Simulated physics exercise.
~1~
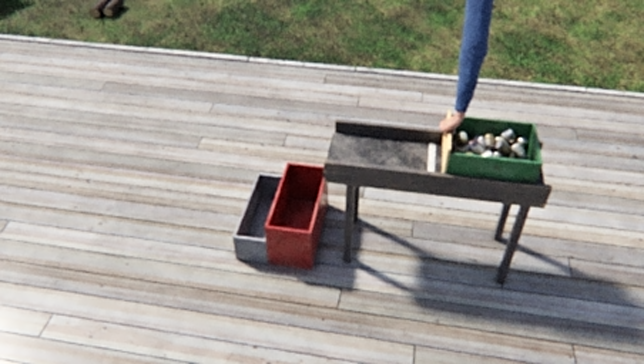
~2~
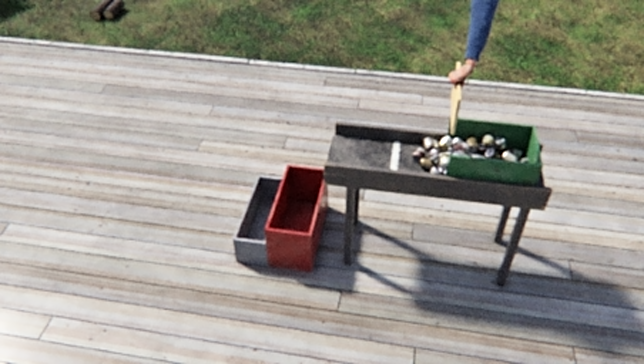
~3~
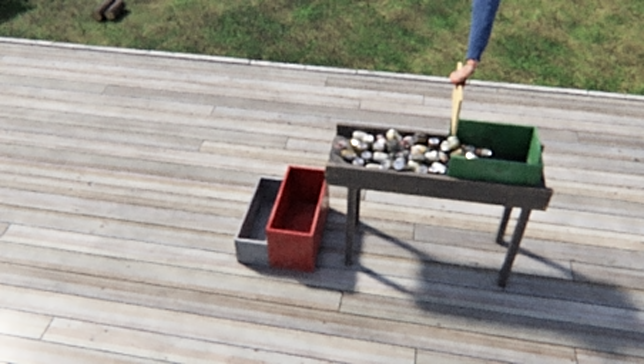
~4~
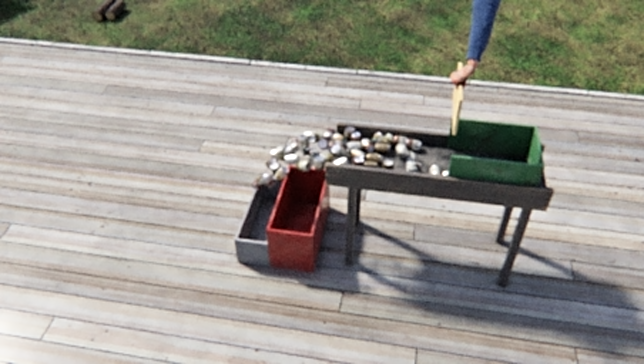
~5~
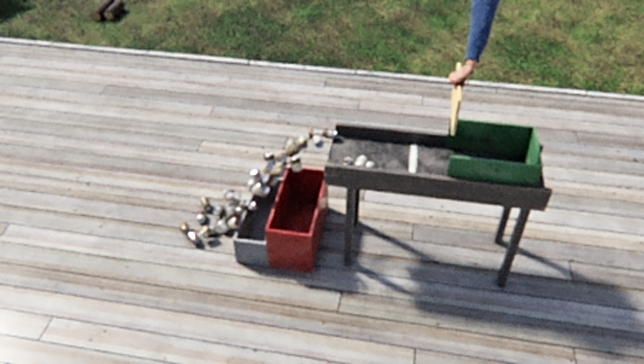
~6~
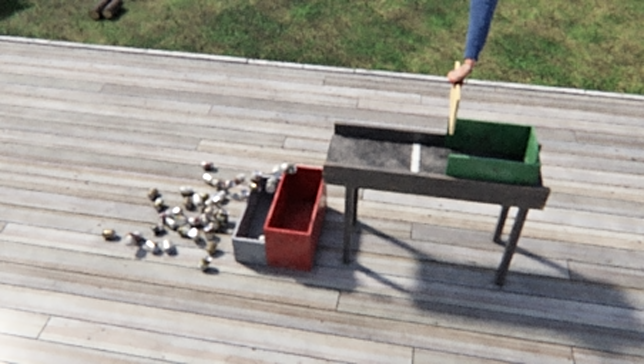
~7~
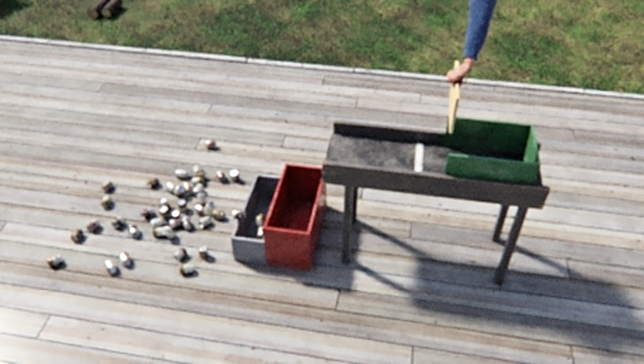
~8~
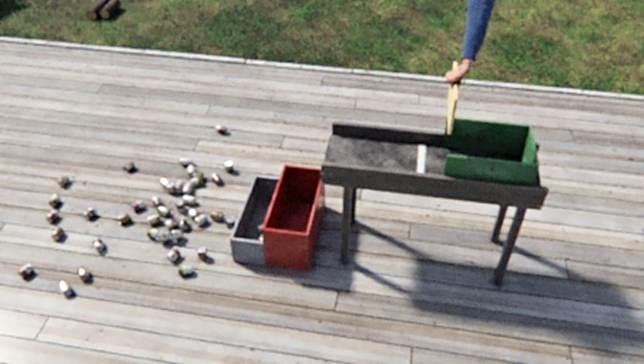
The footage shows a hand lifting a gate beside a green pen, letting small cans ride left along a dark belt and fly off its end over a red bin. Most land beyond the neighbouring grey box and scatter across the wooden deck, leaving the belt empty.
